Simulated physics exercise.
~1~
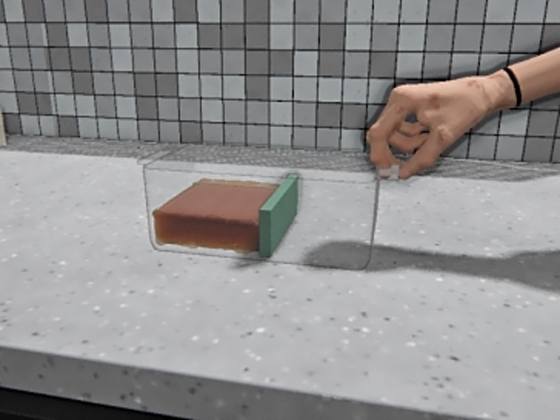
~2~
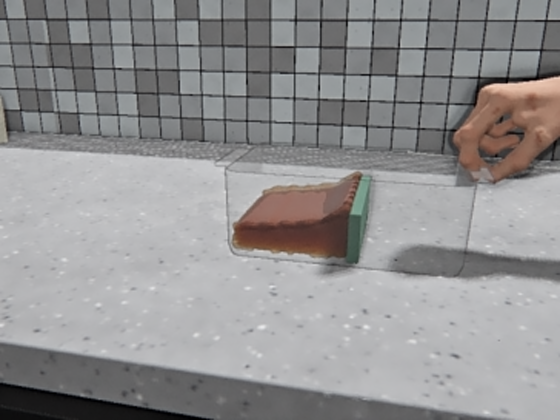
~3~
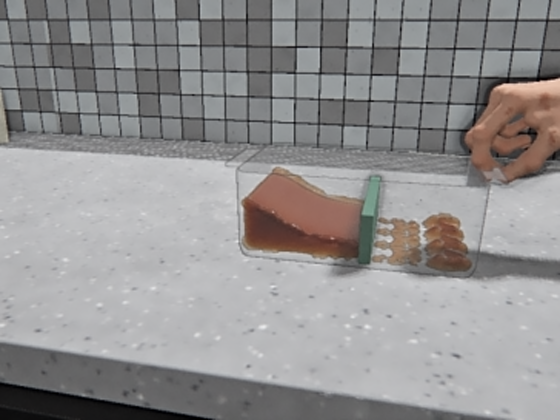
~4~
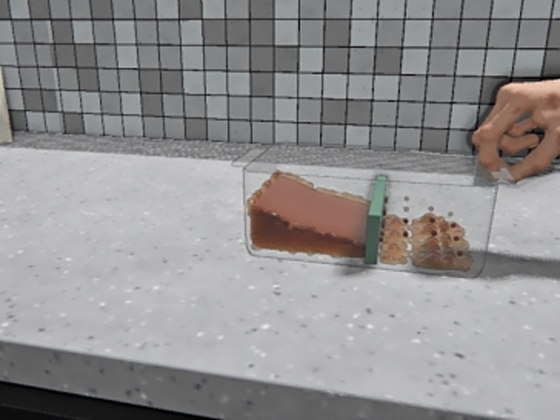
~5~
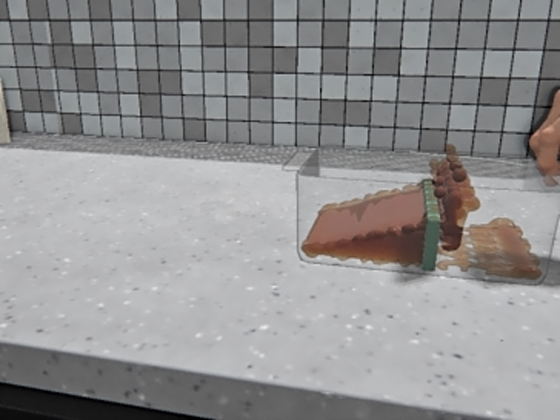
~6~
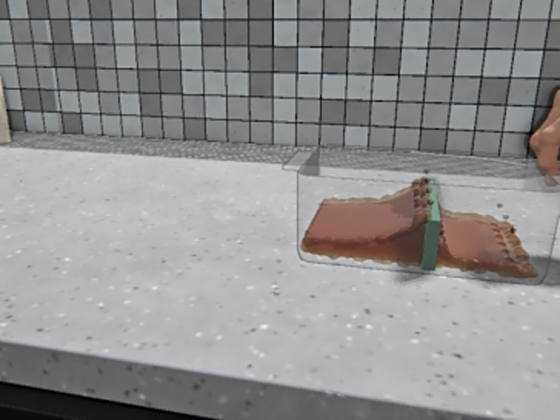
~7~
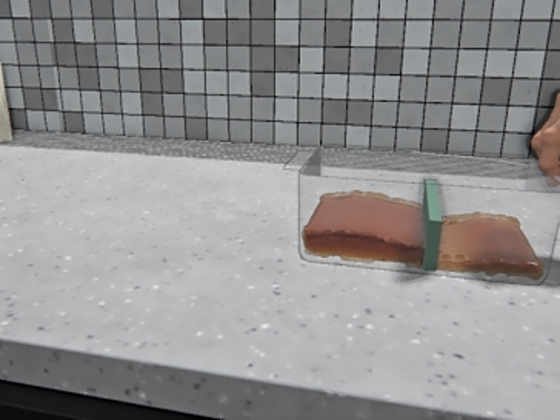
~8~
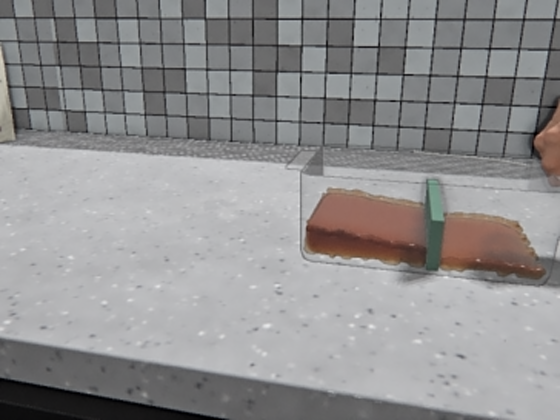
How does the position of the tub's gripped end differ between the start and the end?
At the start the gripped end is right of the middle of the view, with bare counter beyond it. By the end it has moved to the far right edge of the view.
